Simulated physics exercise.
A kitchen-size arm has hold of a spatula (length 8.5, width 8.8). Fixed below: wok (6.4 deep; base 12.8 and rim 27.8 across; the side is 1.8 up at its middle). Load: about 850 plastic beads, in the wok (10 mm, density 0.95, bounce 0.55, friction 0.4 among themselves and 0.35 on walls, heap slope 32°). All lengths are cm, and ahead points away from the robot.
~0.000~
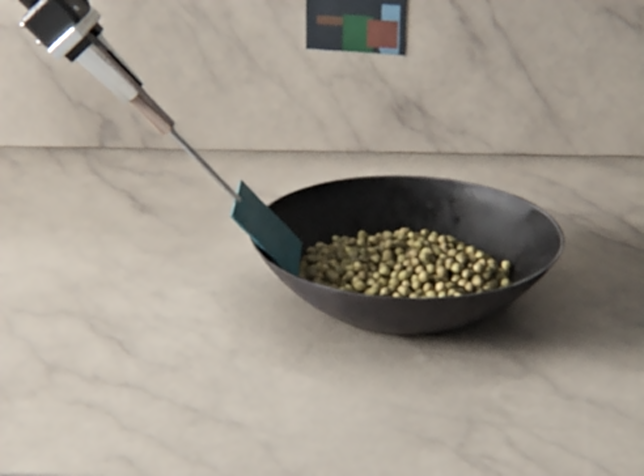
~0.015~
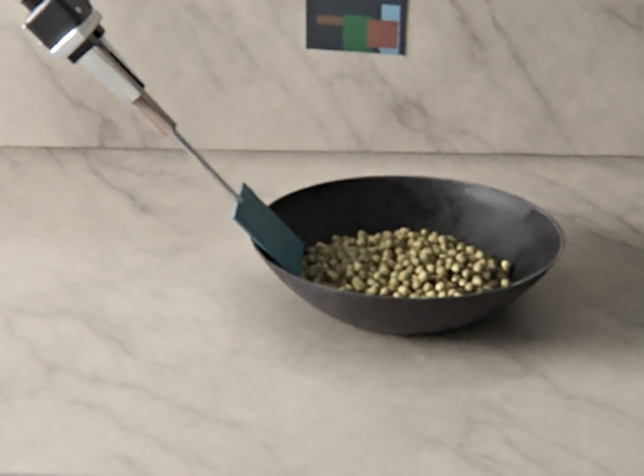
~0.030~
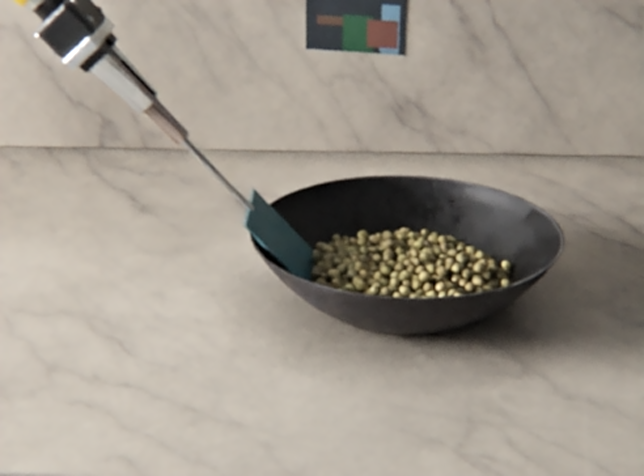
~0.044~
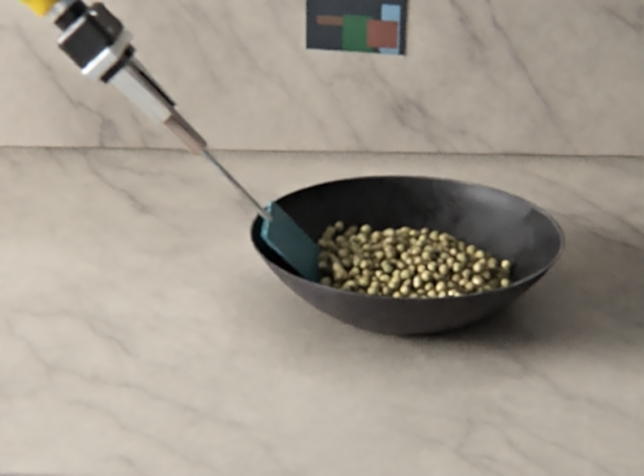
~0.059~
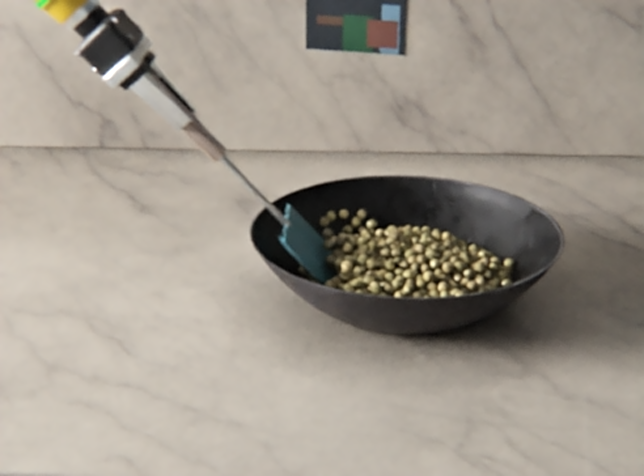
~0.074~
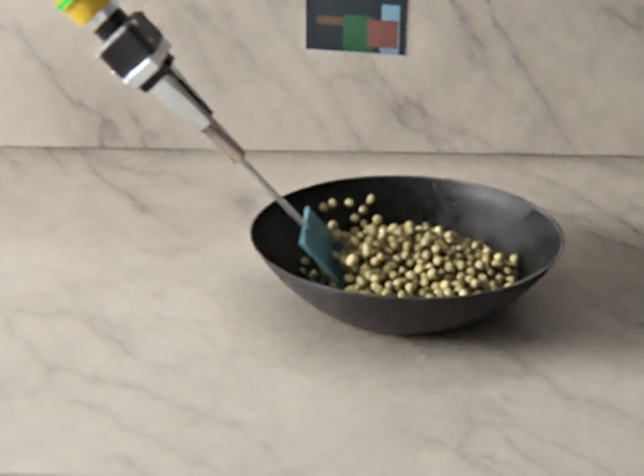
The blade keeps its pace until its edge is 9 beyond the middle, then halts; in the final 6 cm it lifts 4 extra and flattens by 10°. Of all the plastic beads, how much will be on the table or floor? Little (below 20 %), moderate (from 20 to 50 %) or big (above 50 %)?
On the table or floor the share is moderate, from 20 to 50 %.
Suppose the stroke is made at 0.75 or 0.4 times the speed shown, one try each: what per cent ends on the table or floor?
Some 30 and 10 per cent.
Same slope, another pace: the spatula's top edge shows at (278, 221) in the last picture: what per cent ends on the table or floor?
About 25 per cent.
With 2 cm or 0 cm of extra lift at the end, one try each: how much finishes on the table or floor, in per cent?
About 35 and 25 per cent.
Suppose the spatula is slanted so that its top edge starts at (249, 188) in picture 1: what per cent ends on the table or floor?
Some 35 per cent.
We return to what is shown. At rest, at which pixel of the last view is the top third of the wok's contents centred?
At about (477, 272).
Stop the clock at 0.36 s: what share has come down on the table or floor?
About 5 per cent.
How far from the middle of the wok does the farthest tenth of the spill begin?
Roughly 75 cm.
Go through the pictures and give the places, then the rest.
Spatula top edge at (236, 197), sloping 48°; upper third of the load around (403, 268), from x 300 to 505, top at y 235; 851 in the wok, in the first frame.
Spatula top edge at (238, 199), sloping 48°; upper third of the load around (403, 268), from x 300 to 505, top at y 235, in the second frame.
Spatula top edge at (249, 207), sloping 48°; upper third of the load around (403, 267), from x 300 to 505, top at y 235, in the third frame.
Spatula top edge at (267, 217), sloping 48°; upper third of the load around (399, 265), from x 300 to 505, top at y 225, in the fourth frame.
Spatula top edge at (285, 223), sloping 48°; upper third of the load around (400, 262), from x 300 to 510, top at y 215, in the fifth frame.
Spatula top edge at (304, 225), sloping 48°; upper third of the load around (403, 260), from x 305 to 515, top at y 200; 851 in the wok, in the sixth frame.
After 0.11 s, sloping 48°, highest piece 8 above the table; 851 in the wok.
After 0.15 s, sloping 45°, highest piece 9 above the table; 850 in the wok, 1 on the blade or in flight.
After 0.36 s, sloping 38°, highest piece 18 above the table; 543 in the wok, 62 on the table or floor, 246 on the blade or in flight.
After 1.41 s, sloping 38°, highest piece 5 above the table; 542 in the wok, 309 on the table or floor.
At rest, 542 in the wok, 309 on the table or floor. That is 36 % on the table or floor.
